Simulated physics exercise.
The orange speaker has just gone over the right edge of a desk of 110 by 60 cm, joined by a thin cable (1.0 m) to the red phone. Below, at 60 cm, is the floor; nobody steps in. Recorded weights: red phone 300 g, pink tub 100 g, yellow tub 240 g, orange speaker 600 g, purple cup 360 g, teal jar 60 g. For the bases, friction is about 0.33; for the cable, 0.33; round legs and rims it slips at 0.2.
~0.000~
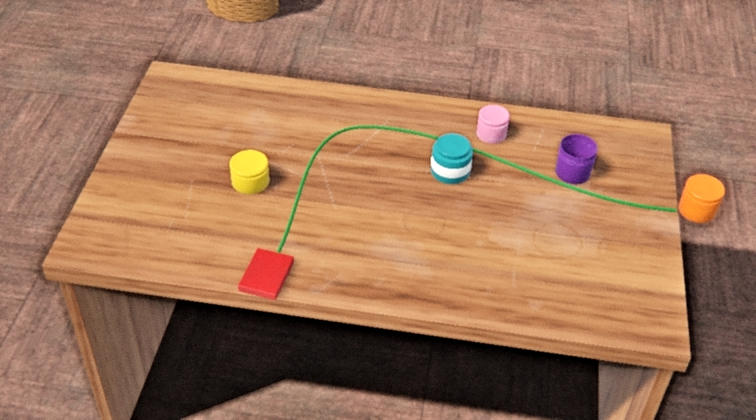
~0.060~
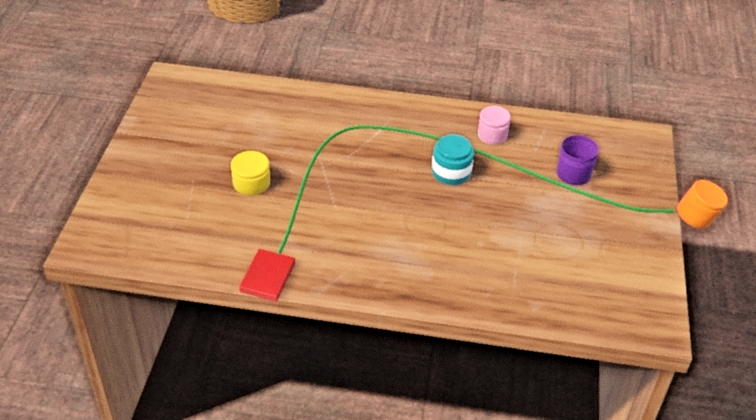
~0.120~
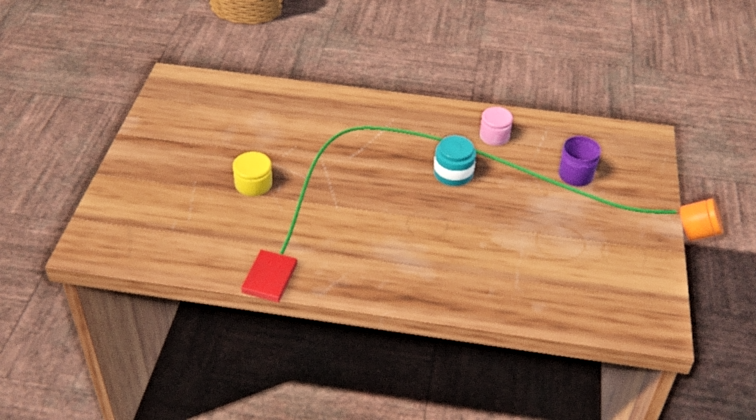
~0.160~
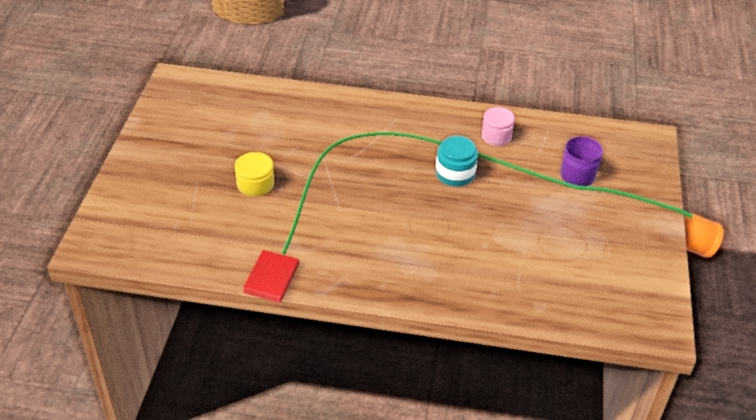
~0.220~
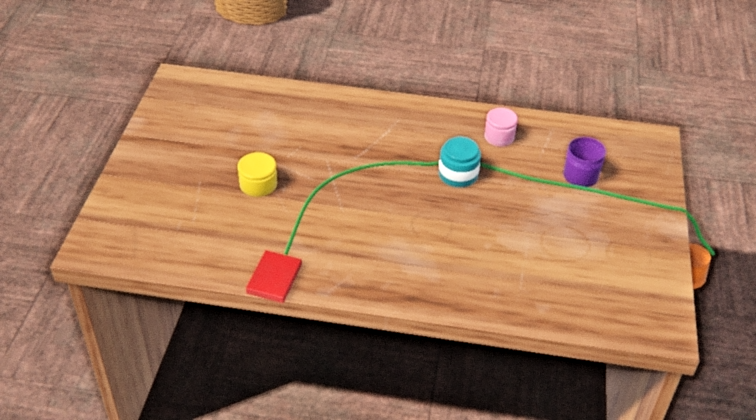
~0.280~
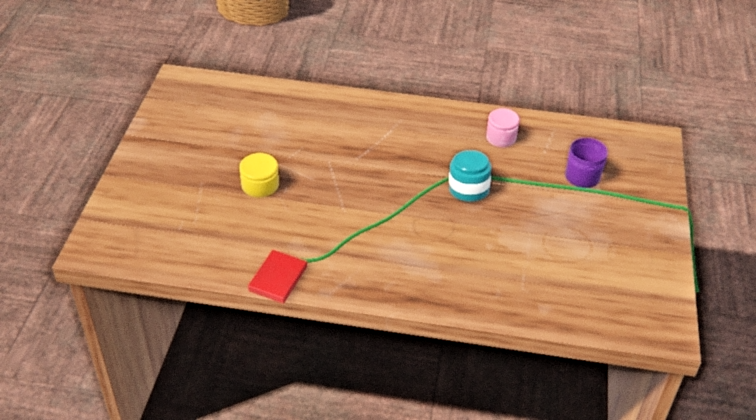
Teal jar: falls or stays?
Falls.
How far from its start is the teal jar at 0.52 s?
Teal jar: 60 centimetres.
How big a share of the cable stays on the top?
Estimated share: About 20 %.
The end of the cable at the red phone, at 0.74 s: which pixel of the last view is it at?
Look around (553, 257) and you'll see it.
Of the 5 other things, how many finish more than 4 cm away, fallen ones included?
My count is 2.
By 0.5 s, the cable's tail end at (432, 271); teal jar 56 cm off its start, red phone 24 cm off its start, orange speaker over the edge.
By 0.7 s, the cable's tail end at (553, 257); teal jar over the edge, red phone 48 cm off its start, orange speaker over the edge.
By 1.0 s, the cable's tail end at (595, 252); teal jar over the edge, red phone 57 cm off its start at (589, 227), orange speaker over the edge.
By 1.2 s, the cable's tail end at (596, 252); teal jar over the edge, red phone 57 cm off its start, orange speaker over the edge.
By 2.4 s, the cable's tail end at (596, 252); teal jar over the edge, red phone 57 cm off its start at (590, 227), orange speaker over the edge.
